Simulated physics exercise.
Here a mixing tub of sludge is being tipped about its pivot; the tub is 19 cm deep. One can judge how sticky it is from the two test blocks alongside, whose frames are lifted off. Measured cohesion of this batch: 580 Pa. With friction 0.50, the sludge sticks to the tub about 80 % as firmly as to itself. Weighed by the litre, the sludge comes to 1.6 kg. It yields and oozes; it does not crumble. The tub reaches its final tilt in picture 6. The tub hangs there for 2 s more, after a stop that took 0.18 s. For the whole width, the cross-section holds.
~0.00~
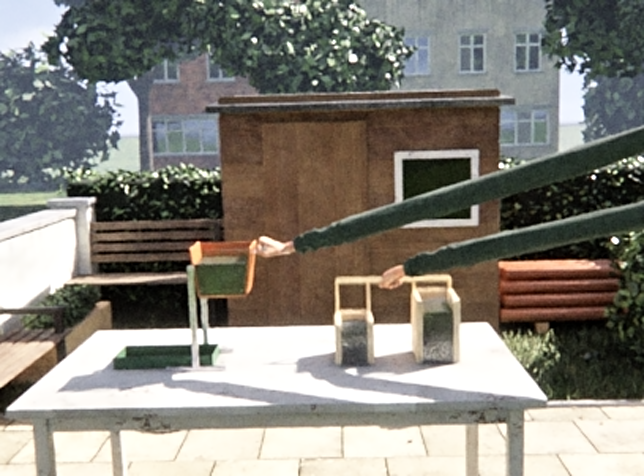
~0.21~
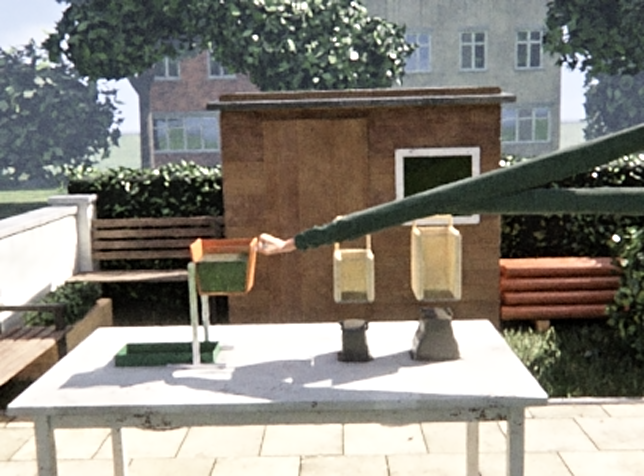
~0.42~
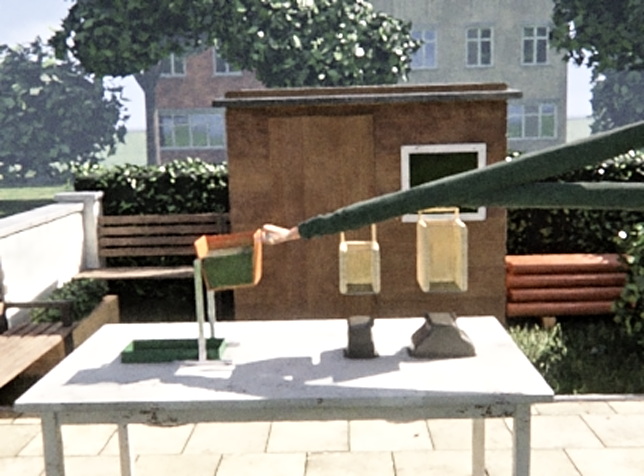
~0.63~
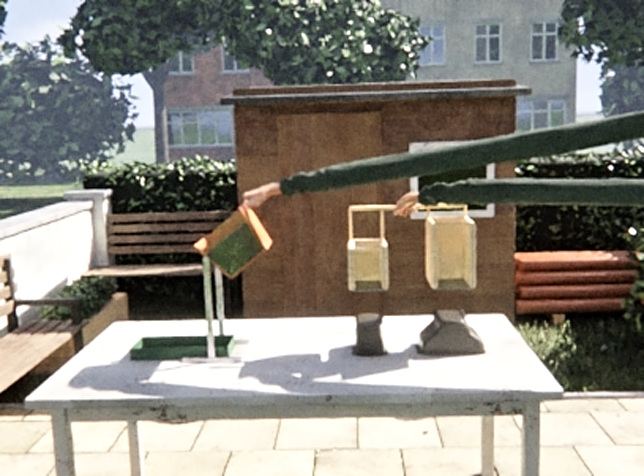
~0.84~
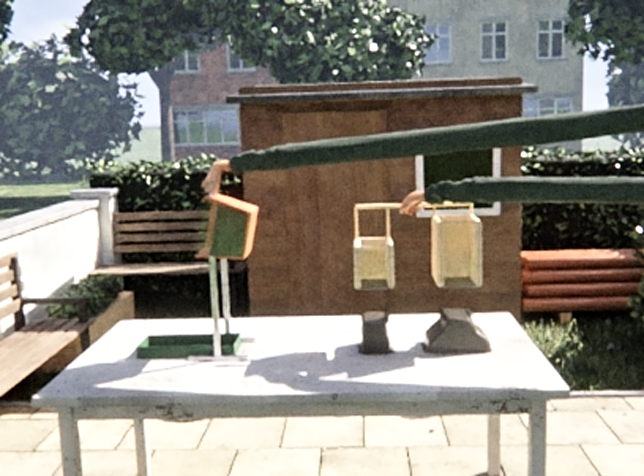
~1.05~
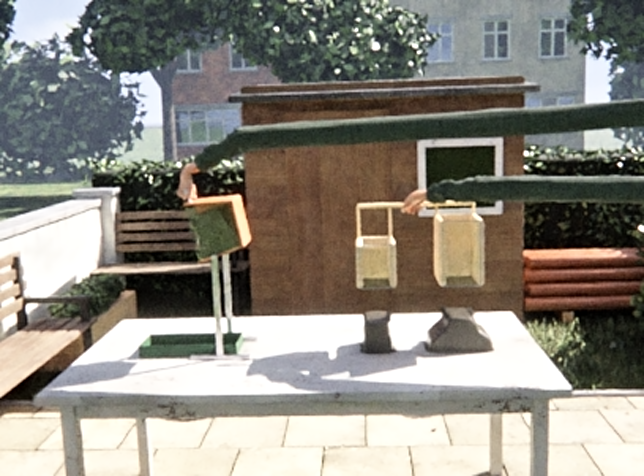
The video shows two green-sleeved arms over a white outdoor table; one lifts open casings off two gray blocks, which slump into low mounds, then the other tilts an orange-rimmed tub of sludge leftward past upright on its stand.
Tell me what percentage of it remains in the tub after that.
Some 0 percent remains in the tub.
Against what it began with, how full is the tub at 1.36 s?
I'd say close to 30 %.
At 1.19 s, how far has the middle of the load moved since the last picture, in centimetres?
Close to 8 centimetres.
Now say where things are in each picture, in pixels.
The first frame shows handle-side rim at (249, 249), tilt 0 degrees; crest of the sludge at (202, 264); block heights 14 cm, 22 cm (left to right).
The second frame shows handle-side rim at (249, 246), tilt 0 degrees; crest of the sludge at (203, 261); block heights 14 cm, 18 cm (left to right).
The third frame shows handle-side rim at (253, 238), tilt 6 degrees; crest of the sludge at (250, 252); block heights 13 cm, 14 cm (left to right).
The fourth frame shows handle-side rim at (238, 209), tilt 39 degrees; crest of the sludge at (246, 223); block heights 13 cm, 14 cm (left to right).
The fifth frame shows handle-side rim at (204, 200), tilt 78 degrees; crest of the sludge at (220, 206); block heights 13 cm, 14 cm (left to right).
The sixth frame shows handle-side rim at (184, 207), tilt 101 degrees; crest of the sludge at (217, 210); block heights 13 cm, 14 cm (left to right).
After 1.19 s, the tub is at 101 degrees and holds 66 %.
After 1.36 s, the tub is at 101 degrees and holds 30 %.
After 1.53 s, the tub is at 101 degrees and holds 12 %.
After 1.70 s, the tub is at 101 degrees and holds 0 %.
After 3.05 s, the tub is at 101 degrees and holds 0 %.
